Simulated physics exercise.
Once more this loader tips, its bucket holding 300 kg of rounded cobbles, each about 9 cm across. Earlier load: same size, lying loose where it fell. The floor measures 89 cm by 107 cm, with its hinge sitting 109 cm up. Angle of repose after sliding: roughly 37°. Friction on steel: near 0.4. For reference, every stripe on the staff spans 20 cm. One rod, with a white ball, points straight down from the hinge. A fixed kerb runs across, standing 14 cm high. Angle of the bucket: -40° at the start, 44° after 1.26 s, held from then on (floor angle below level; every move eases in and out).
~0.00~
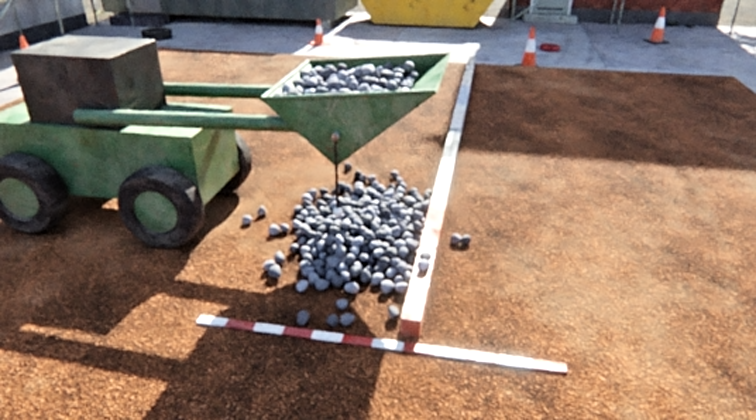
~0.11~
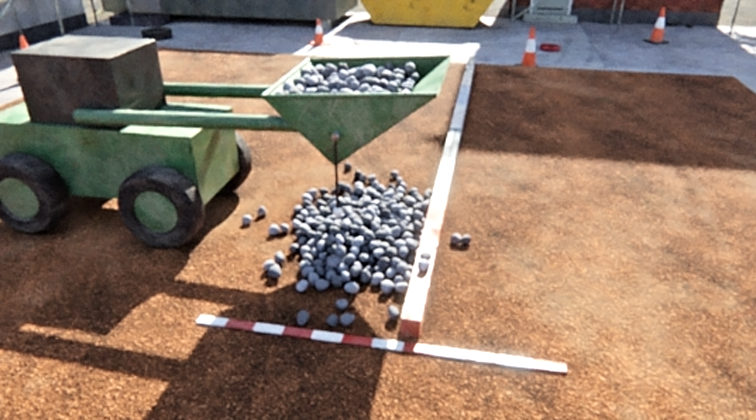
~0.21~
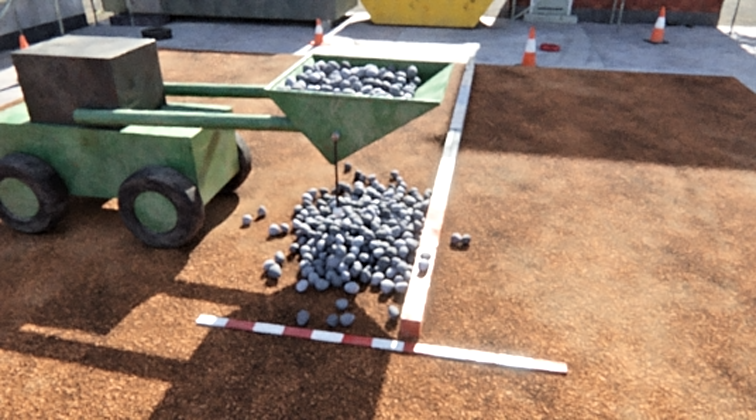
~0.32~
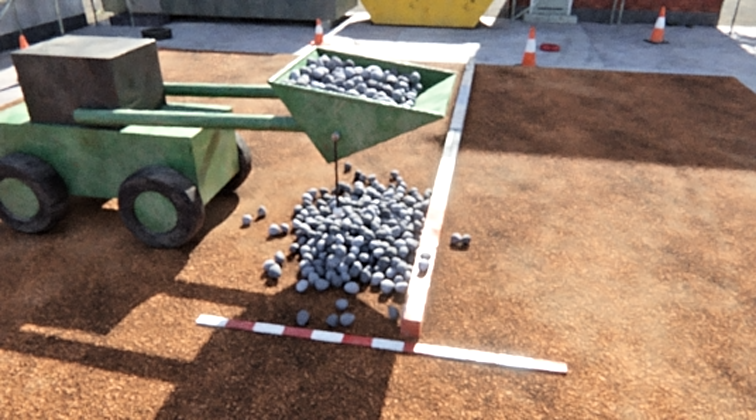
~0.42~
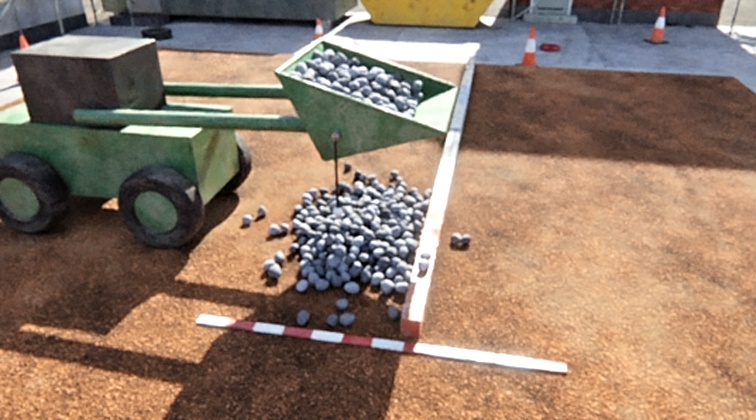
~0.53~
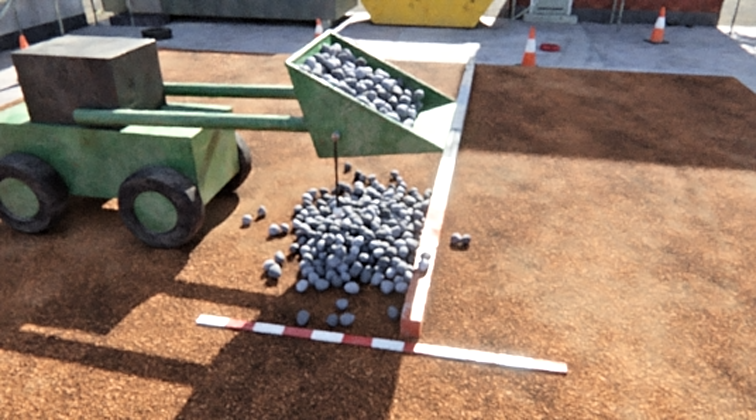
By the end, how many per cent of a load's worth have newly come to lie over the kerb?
About 72 per cent have newly come to lie there.
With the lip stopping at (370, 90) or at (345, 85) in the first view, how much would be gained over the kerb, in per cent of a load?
Around 10 and 5 percent respectively.
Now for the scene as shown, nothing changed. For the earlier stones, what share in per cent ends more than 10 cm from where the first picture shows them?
Roughly 0 percent.
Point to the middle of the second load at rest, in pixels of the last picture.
Roughly at pixel (468, 238).
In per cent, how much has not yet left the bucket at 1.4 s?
50 %.
After 0.9 s the floor is at 31°; in per cent of one load, 100 in the bucket, 99 on this side of the kerb, 1 over the kerb; the foremost stones are at (433, 222).
After 1.4 s the floor is at 44°; in per cent of one load, 48 in the bucket, 133 on this side of the kerb, 19 over the kerb; the foremost stones are at (474, 235).
After 1.7 s the floor is at 44°; in per cent of one load, 3 in the bucket, 136 on this side of the kerb, 61 over the kerb; the foremost stones are at (552, 242).
After 4.4 s the floor is at 44°; in per cent of one load, 0 in the bucket, 128 on this side of the kerb, 72 over the kerb; the foremost stones are at (673, 256). Net gain over the kerb, 72.
